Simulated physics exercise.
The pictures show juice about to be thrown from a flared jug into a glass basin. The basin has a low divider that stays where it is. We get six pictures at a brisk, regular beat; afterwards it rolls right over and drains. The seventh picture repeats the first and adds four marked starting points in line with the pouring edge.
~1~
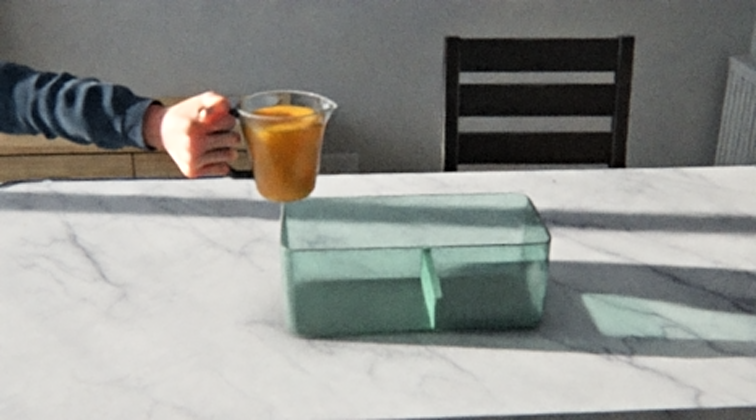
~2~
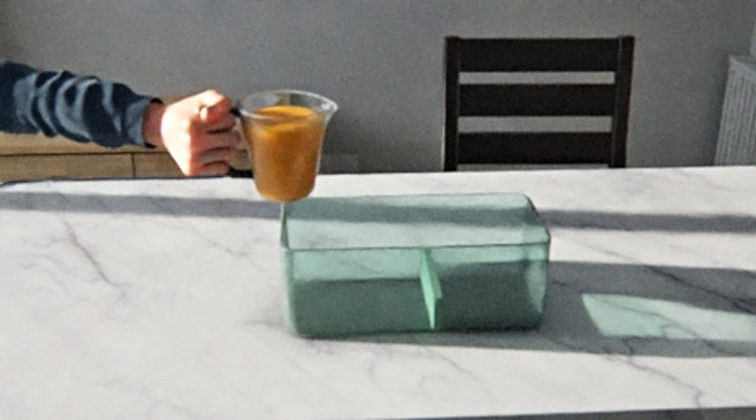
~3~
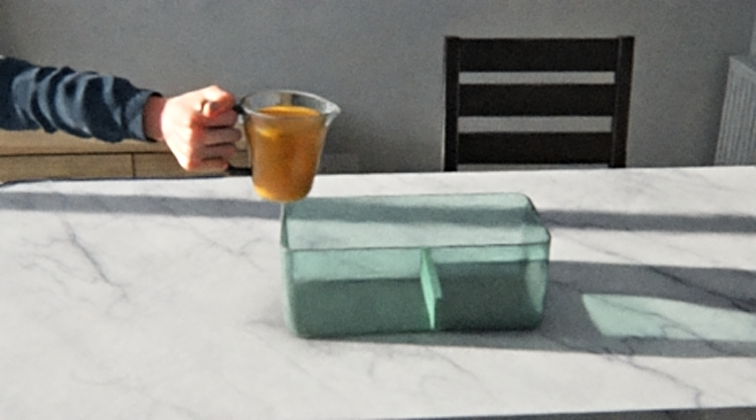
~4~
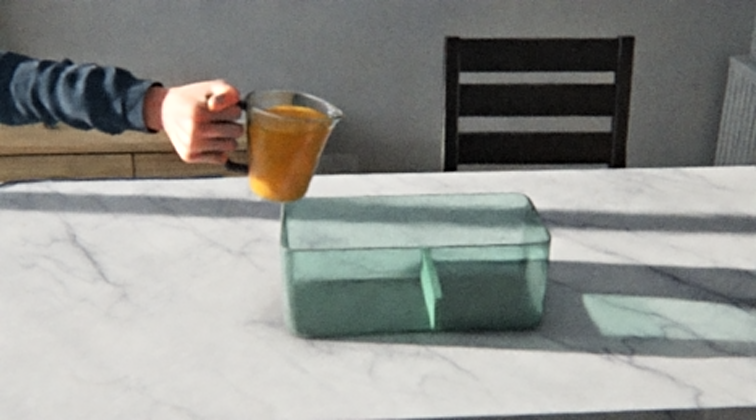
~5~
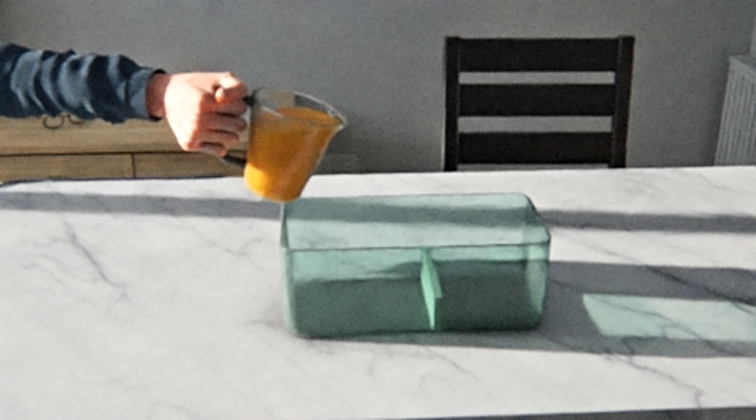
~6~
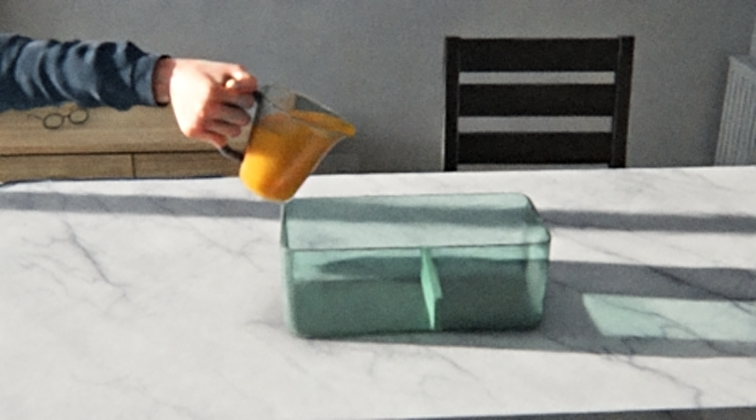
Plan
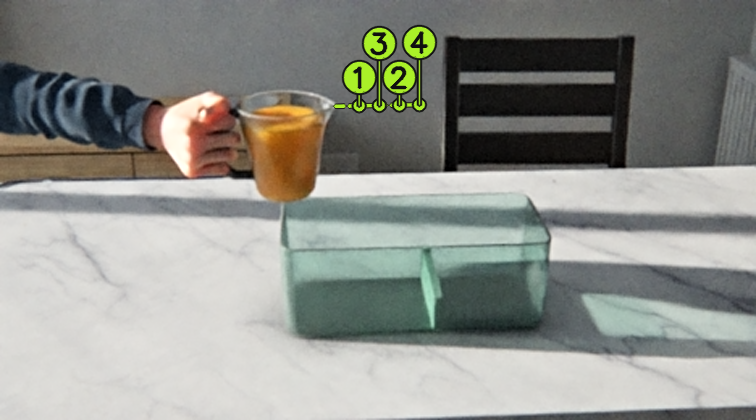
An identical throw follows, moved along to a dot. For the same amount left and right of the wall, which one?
It is 3.
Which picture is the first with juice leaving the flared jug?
Picture 6.
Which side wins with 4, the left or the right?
The right side.
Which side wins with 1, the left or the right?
More ends on the left.
In lime, 1 at (359, 105); 2 at (399, 105); 3 at (379, 105); 4 at (419, 104).
With 1, about 90 % ends left of the wall and 9 % right of it.
With 2, about 6 % ends left of the wall and 93 % right of it.
With 3, about 44 % ends left of the wall and 55 % right of it.
With 4, about 2 % ends left of the wall and 98 % right of it.
